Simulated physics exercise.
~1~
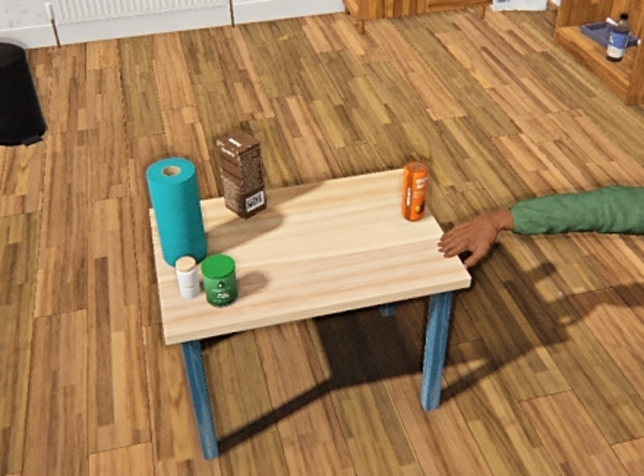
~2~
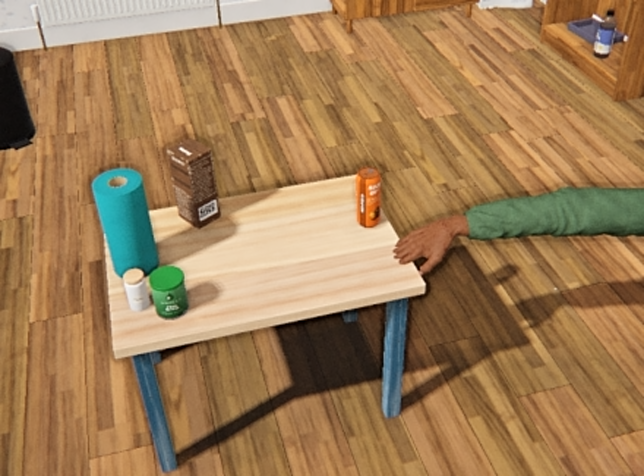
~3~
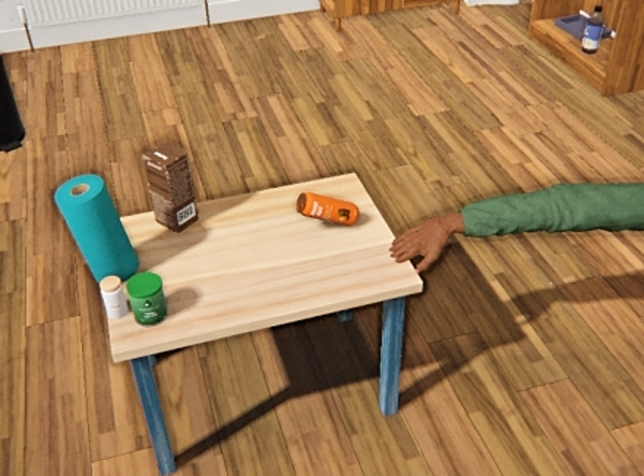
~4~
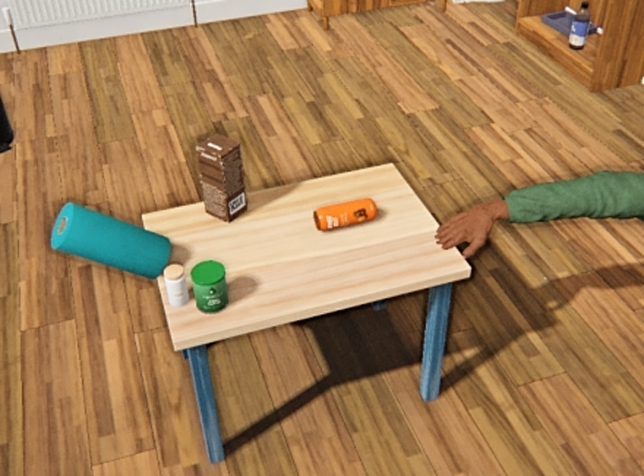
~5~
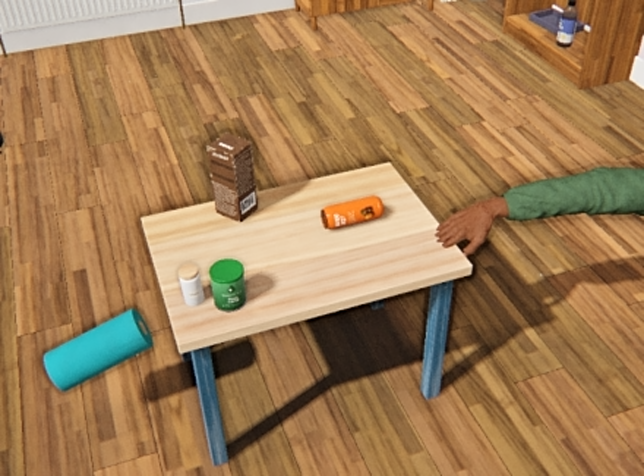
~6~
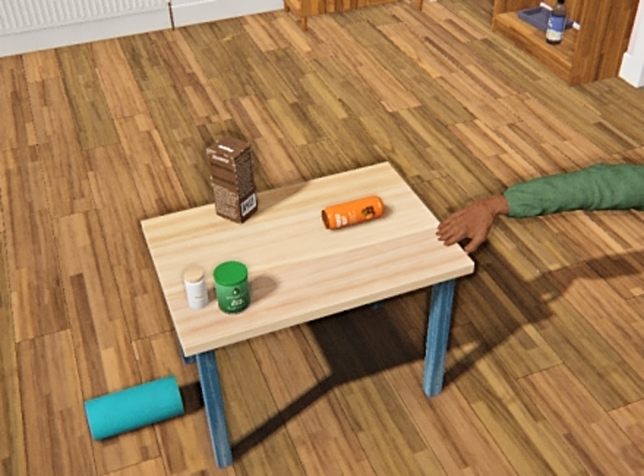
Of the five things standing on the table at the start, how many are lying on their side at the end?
Two of them end up on their side, the orange can on the tabletop and the turquoise roll on the floor.
At first, a turquoise roll, a brown carton, an orange can, a green tin and a white shaker all stand on a small wooden table, with a hand at its right edge. The hand and table move a short way left, and the orange can topples onto its side while the roll begins to lean. The table then goes back to the right, and the roll tips over the left edge. It drops to the floor and ends up lying near a table leg. The can stays lying on the tabletop, while the carton, tin and shaker remain upright.
